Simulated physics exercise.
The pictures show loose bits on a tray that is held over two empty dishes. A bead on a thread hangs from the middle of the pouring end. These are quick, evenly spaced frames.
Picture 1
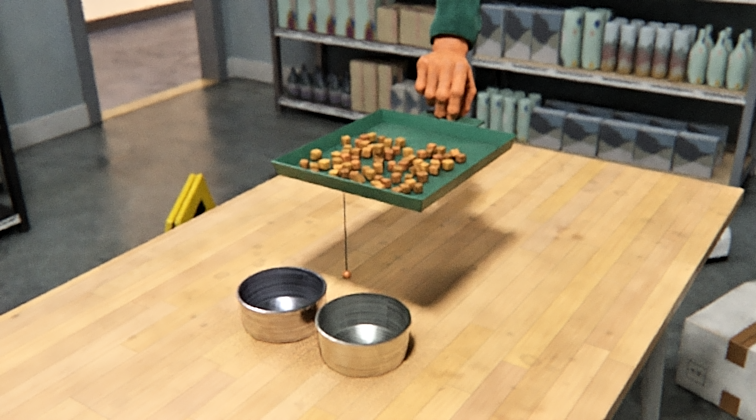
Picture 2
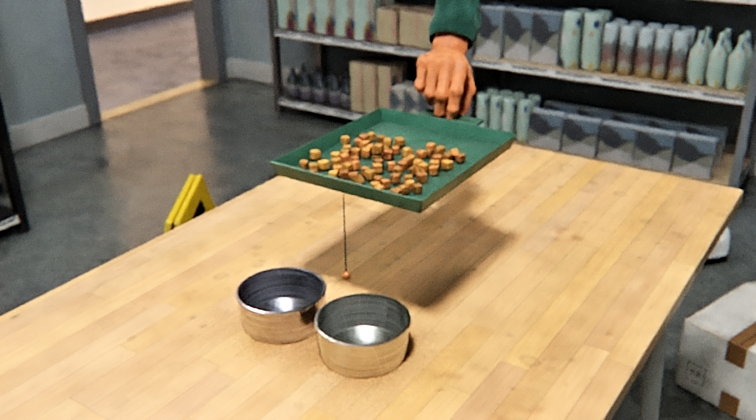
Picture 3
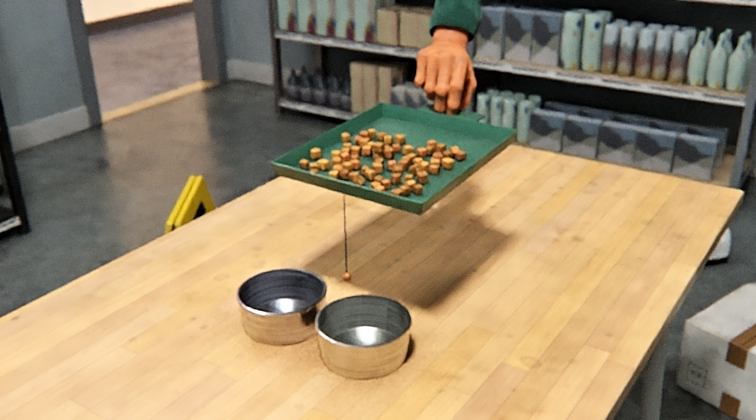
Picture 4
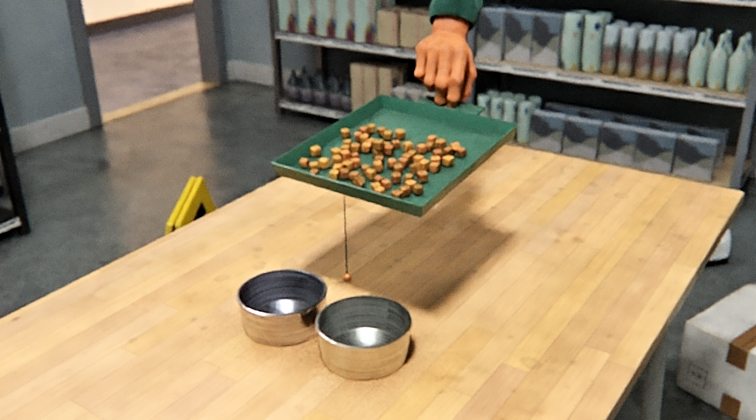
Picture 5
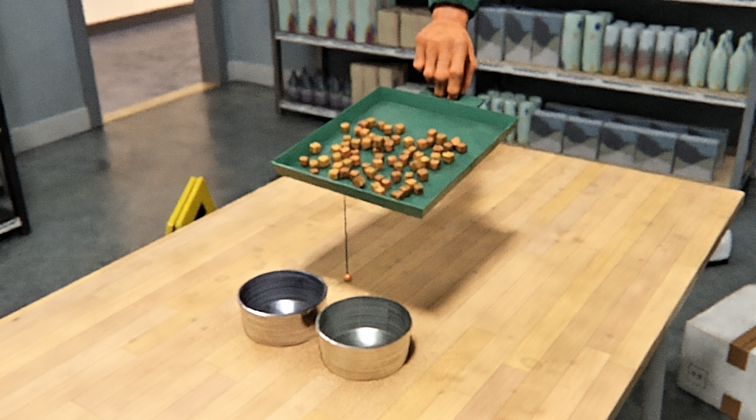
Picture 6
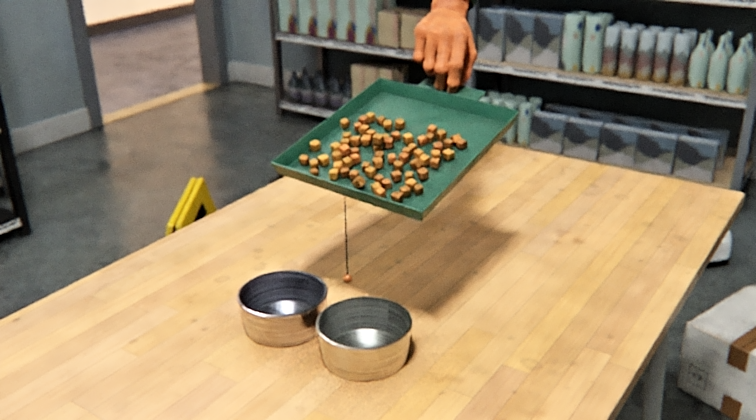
A hand slowly tilting a green tray of brown cubes slightly toward its front edge above two empty metal dishes.
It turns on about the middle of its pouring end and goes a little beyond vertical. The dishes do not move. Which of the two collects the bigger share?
Fuller: The right dish.
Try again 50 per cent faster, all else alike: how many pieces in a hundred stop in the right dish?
It comes to 50 per cent or so.
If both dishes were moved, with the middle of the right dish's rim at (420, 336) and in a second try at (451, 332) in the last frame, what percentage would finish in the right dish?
In turn 40 and 30 in a hundred.
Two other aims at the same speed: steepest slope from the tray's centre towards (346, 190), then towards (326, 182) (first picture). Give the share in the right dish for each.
About 40 and 10 per cent.
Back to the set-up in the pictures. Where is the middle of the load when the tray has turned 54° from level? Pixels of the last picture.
Around (373, 177).
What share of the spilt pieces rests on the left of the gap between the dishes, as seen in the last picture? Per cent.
Close to 20 per cent.
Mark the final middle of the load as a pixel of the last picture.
At about (368, 352).
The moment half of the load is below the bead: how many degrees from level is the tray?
Around 105° of tilt.
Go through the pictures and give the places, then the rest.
In the first picture, corners of the pouring end near (278, 161) and (420, 197), level; middle of the load near (379, 164), brown sugar cubes; left dish near (254, 322); right dish near (337, 354); bead on its thread near (347, 275).
In the second picture, corners of the pouring end near (277, 161) and (420, 198), level; middle of the load near (379, 164).
In the third picture, corners of the pouring end near (278, 162) and (420, 200), tipped barely, lowest at the right corner; middle of the load near (379, 164).
In the fourth picture, corners of the pouring end near (278, 162) and (420, 203), tipped a little, lowest at the right corner; middle of the load near (379, 162).
In the fifth picture, corners of the pouring end near (277, 161) and (421, 205), tipped a little, lowest at the right corner; middle of the load near (379, 159).
In the sixth picture, corners of the pouring end near (277, 161) and (421, 207), tipped a little, lowest at the right corner; middle of the load near (379, 157); left dish near (255, 325); right dish near (337, 358).
Shortly afterwards, tray tipped steeply; the whole lot on the tray.
Next, tray tipped right over; the whole lot on the tray.
Some moments later, tray tipped past a quarter turn; near two thirds in the right dish; a little in the left dish; near a third outside both.
In the end, tray tipped past a quarter turn; near two thirds in the right dish; a little in the left dish; near a third outside both.
